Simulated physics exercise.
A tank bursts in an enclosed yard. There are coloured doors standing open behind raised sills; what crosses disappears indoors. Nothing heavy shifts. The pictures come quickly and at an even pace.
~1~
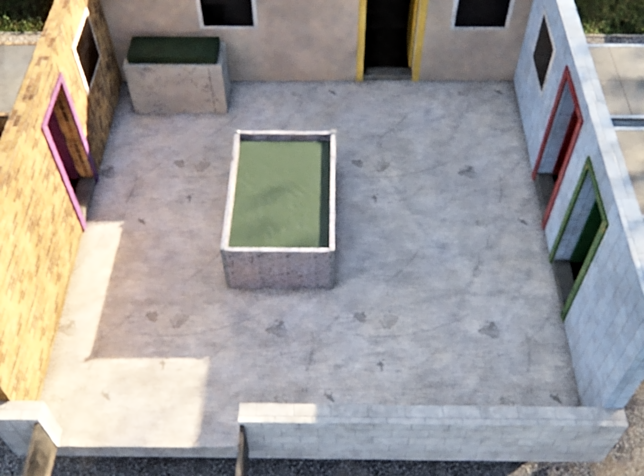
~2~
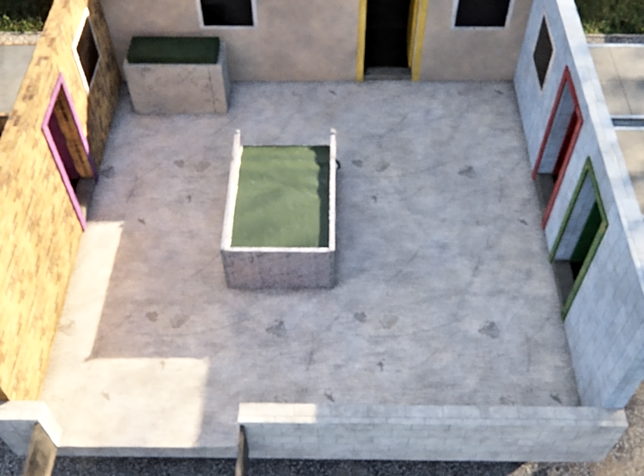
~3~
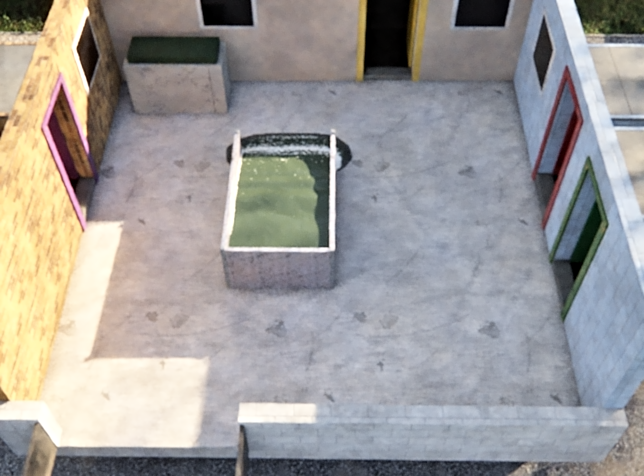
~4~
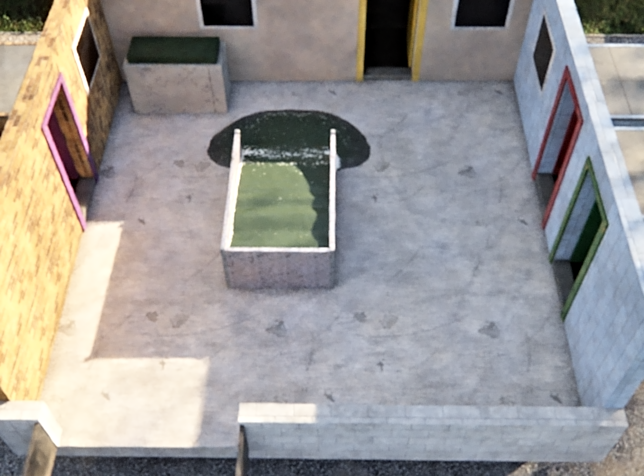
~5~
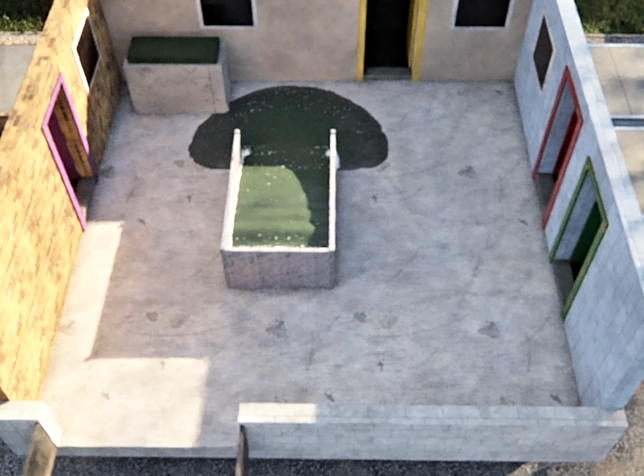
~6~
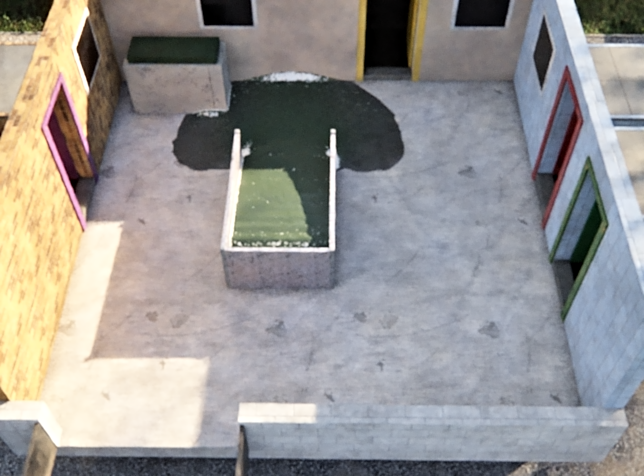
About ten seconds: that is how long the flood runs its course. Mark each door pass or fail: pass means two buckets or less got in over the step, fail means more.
Red door - pass, purple door - pass, yellow door - fail, green door - pass.
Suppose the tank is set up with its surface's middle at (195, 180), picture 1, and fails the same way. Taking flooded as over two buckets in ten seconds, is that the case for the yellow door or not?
Yellow: Undershoots.
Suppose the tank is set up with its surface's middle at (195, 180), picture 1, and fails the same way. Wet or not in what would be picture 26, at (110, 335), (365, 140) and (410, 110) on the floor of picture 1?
Well, in the order you listed them, they'd be reached by the flood, reached by the flood and reached by the flood.
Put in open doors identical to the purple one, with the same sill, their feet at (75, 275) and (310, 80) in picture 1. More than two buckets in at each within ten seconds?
Order as asked: Remains below, gets beyond it.
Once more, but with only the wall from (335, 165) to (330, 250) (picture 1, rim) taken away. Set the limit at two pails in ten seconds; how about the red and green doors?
Red: Over the line; green: Over the line.
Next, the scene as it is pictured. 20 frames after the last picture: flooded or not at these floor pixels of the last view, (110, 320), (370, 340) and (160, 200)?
Result, in that order: Not wetted / not wetted / wetted.
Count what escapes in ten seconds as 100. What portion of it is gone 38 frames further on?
Near 25 in a hundred, I reckon.
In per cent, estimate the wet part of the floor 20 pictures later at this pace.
Roughly 40 percent.
A moment on, water covers 20 % of the floor; the red door not reached, the purple door not reached, the yellow door under two buckets in, the green door not reached.
Next, water covers 25 % of the floor; the red door not reached, the purple door not reached, the yellow door over two buckets in, the green door not reached.
Then, water covers 40 % of the floor; the red door wet at the sill, nothing in, the purple door wet at the sill, nothing in, the yellow door over two buckets in, the green door not reached.
Later, water covers 80 % of the floor; the red door wet at the sill, nothing in, the purple door wet at the sill, nothing in, the yellow door over two buckets in, the green door wet at the sill, nothing in.
In the end, water covers 95 % of the floor; the red door wet at the sill, nothing in, the purple door wet at the sill, nothing in, the yellow door over two buckets in, the green door wet at the sill, nothing in.
